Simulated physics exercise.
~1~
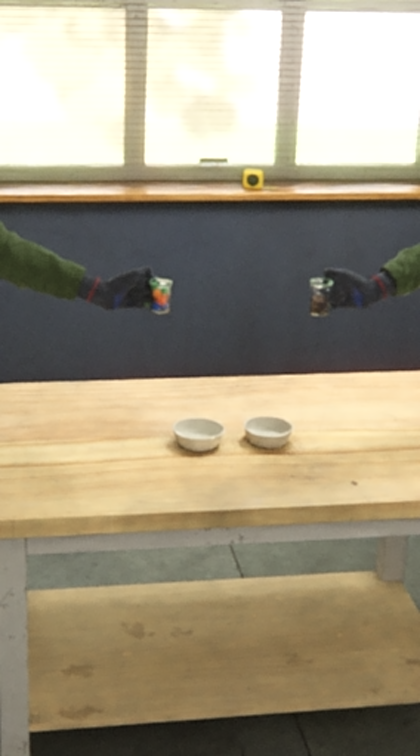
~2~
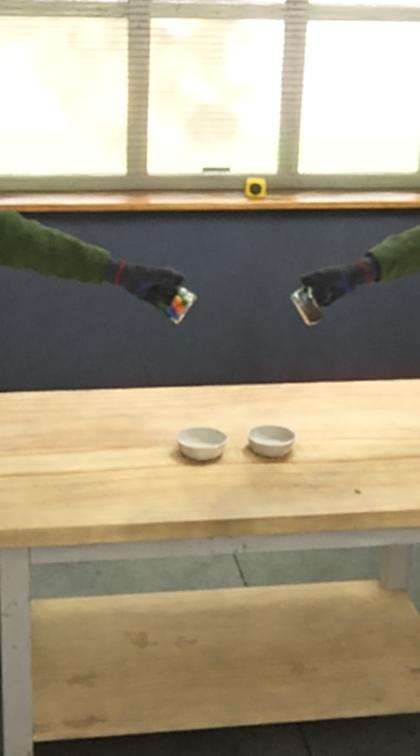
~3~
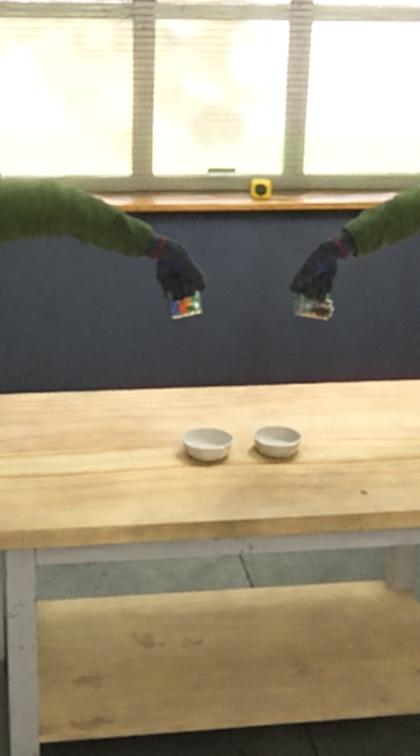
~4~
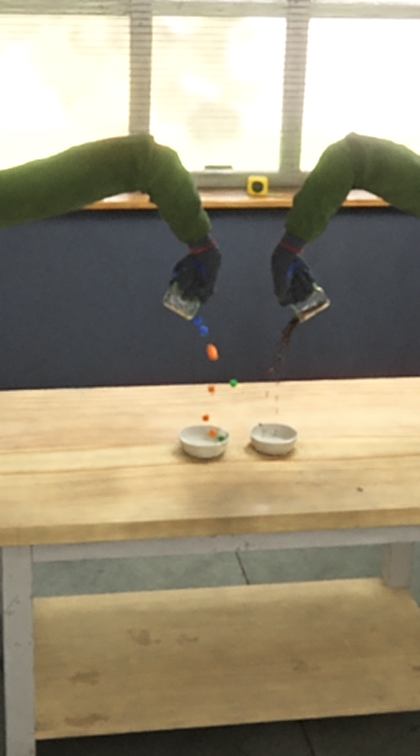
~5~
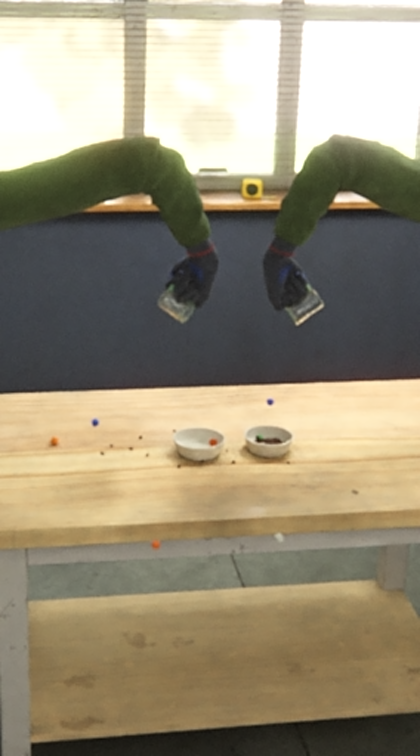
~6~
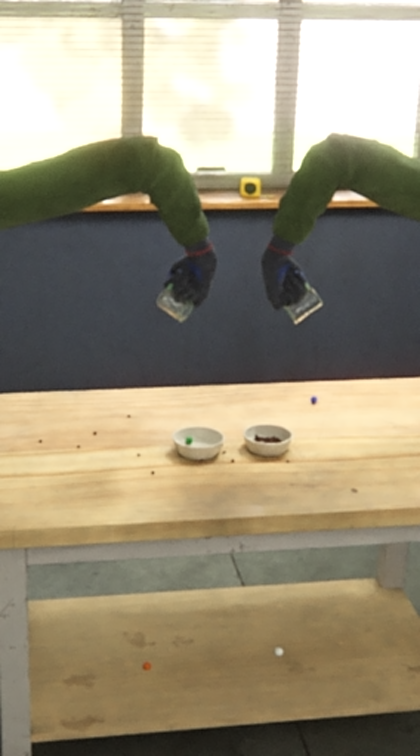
Two gloved hands tip cups over dishes, scattering most colourful pieces but few dark bits.
